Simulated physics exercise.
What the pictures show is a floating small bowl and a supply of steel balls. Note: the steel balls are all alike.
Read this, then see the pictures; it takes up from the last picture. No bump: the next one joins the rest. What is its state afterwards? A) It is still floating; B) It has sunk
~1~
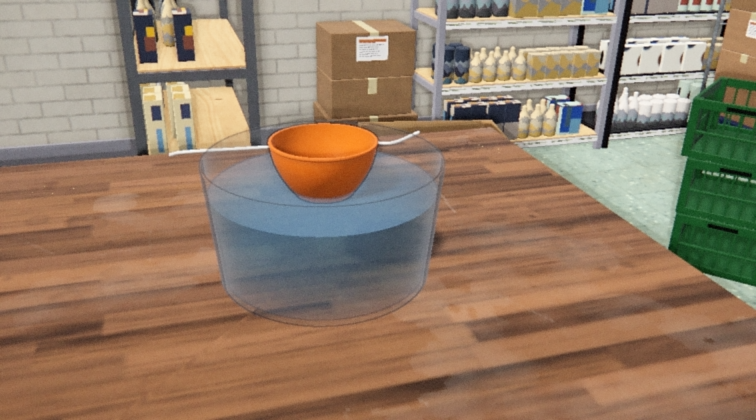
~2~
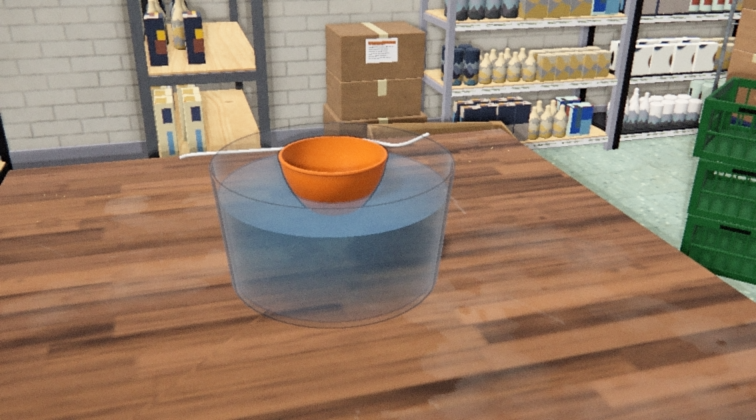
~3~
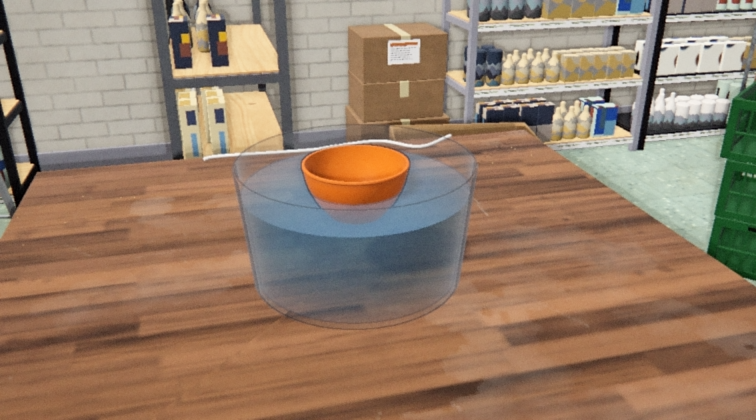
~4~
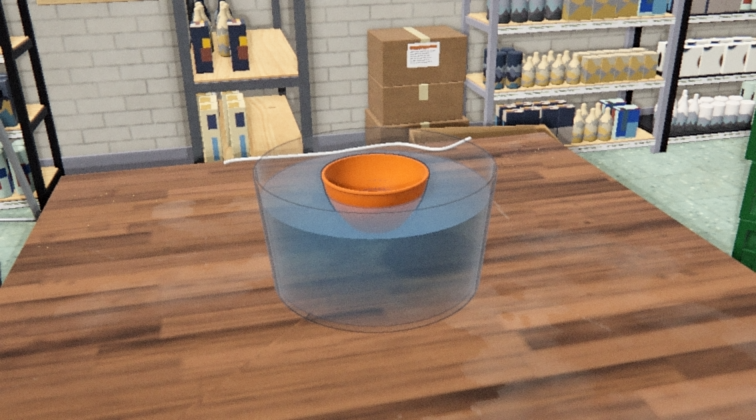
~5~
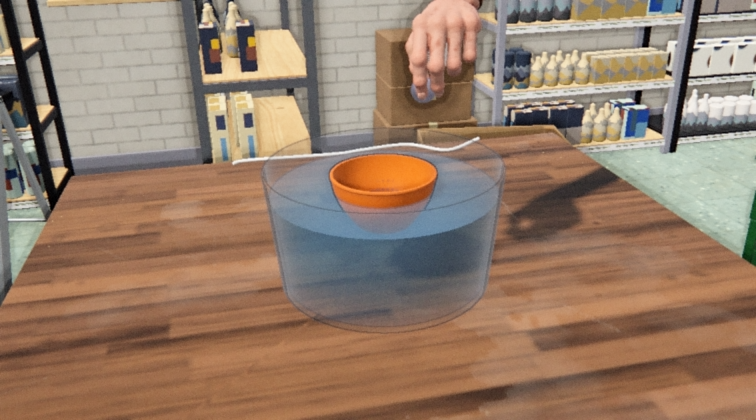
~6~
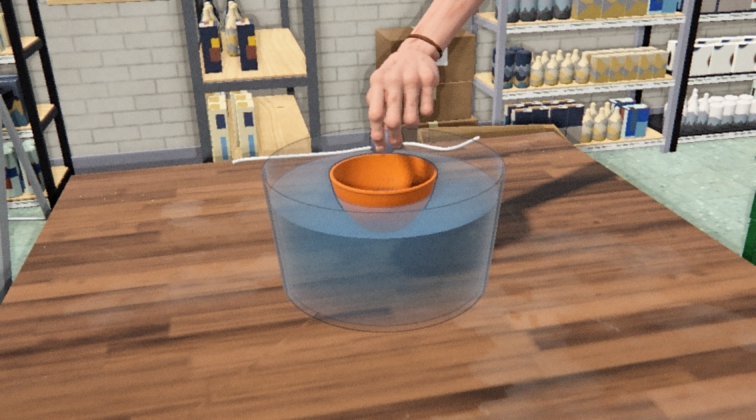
It is still floating.
A moment on, the steel ball is in and the small bowl dips.
Further on, it steadies; about a fifth of its side above the surface.
When it is over, the small bowl floats; about a fifth of its side above the surface.
